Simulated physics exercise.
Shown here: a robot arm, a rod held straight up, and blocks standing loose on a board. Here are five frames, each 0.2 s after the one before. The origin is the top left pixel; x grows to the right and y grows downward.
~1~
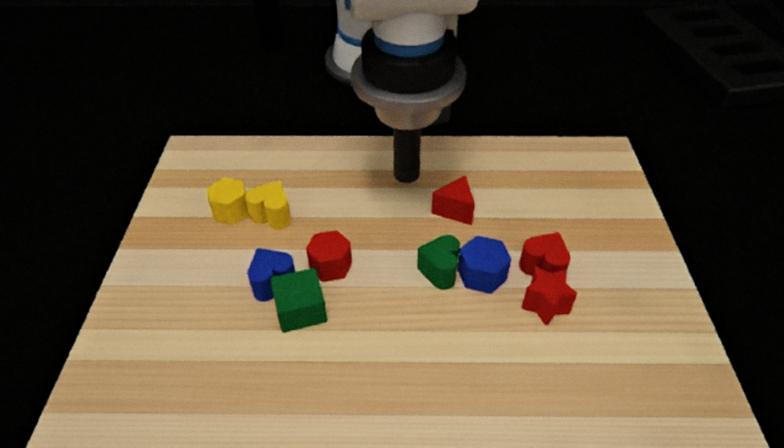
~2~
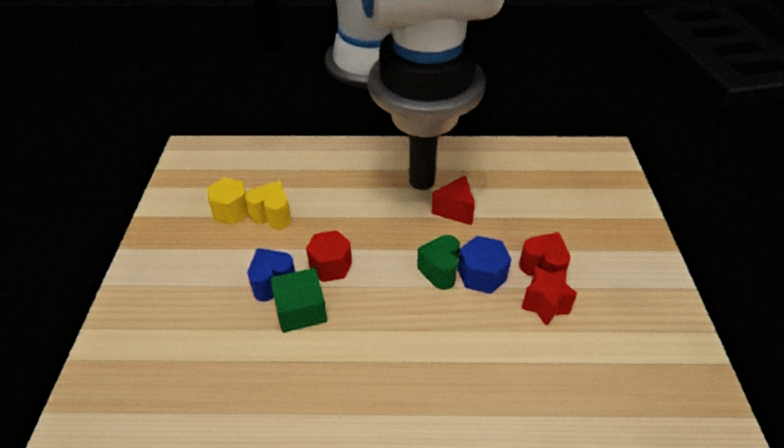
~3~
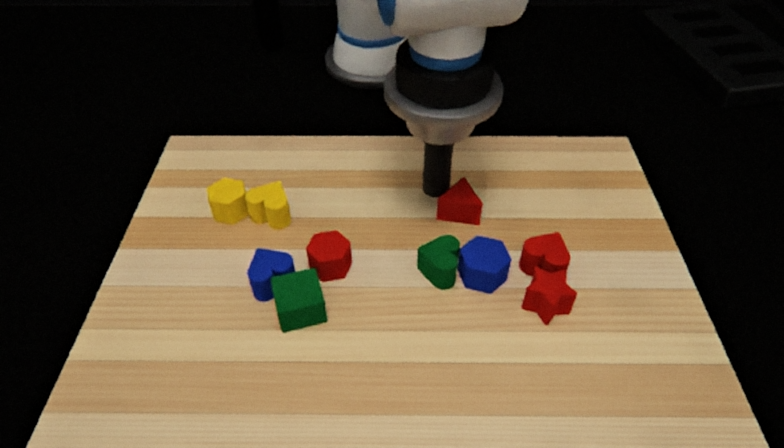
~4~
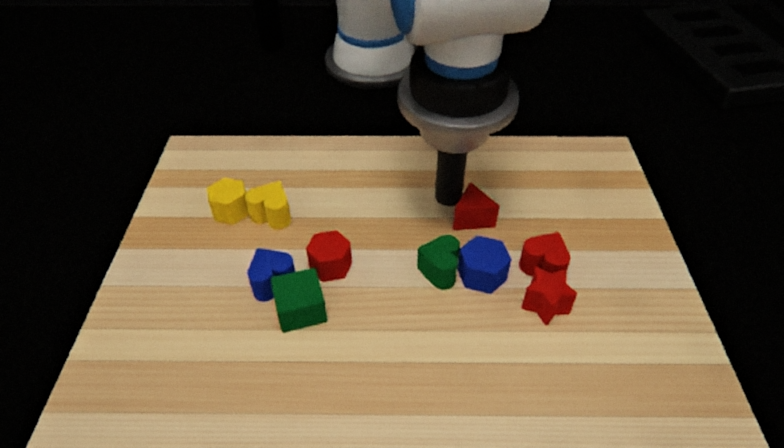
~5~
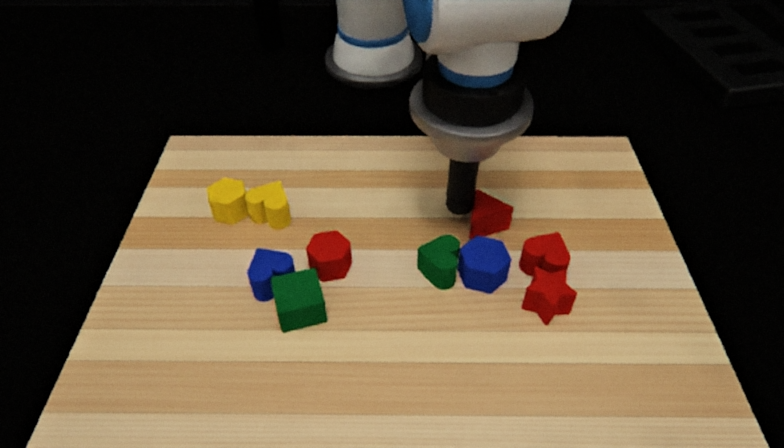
A robot arm holds a dark upright rod over a striped wooden board against black, seen from a raised, fixed front view. Yellow blocks sit at upper left, blue, red and green ones at centre left, and green, blue and red ones right of centre. The rod moves right and slightly nearer, pushing the red triangular block a short way rightward while the others stay still.
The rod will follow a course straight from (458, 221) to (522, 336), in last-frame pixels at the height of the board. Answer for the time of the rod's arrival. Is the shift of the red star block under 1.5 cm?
I expect so.
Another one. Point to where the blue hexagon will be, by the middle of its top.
When the path ends, it will be at (517, 352).
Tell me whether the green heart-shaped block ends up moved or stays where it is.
The green heart-shaped block will stay where it stands.
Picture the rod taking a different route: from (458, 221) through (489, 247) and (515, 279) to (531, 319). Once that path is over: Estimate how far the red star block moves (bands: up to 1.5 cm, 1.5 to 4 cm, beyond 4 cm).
It moves between 1.5 and 4 cm.
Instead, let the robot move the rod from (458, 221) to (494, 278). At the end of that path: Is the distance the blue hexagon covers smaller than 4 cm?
Going by the path, no.
The first path, step by step. One third of the way, rod at (479, 240); blue hexagon at (491, 265); red triangular block at (497, 210), turned 25° anticlockwise.
Two thirds of the way, rod at (502, 279); blue hexagon at (508, 309), turned 15° clockwise; red triangular block at (497, 210), turned 25° anticlockwise.
At the end, rod at (526, 322); green heart-shaped block not moved; blue hexagon at (517, 352), turned 50° clockwise; red triangular block at (497, 210), turned 25° anticlockwise; red star block at (555, 286), turned 10° anticlockwise.
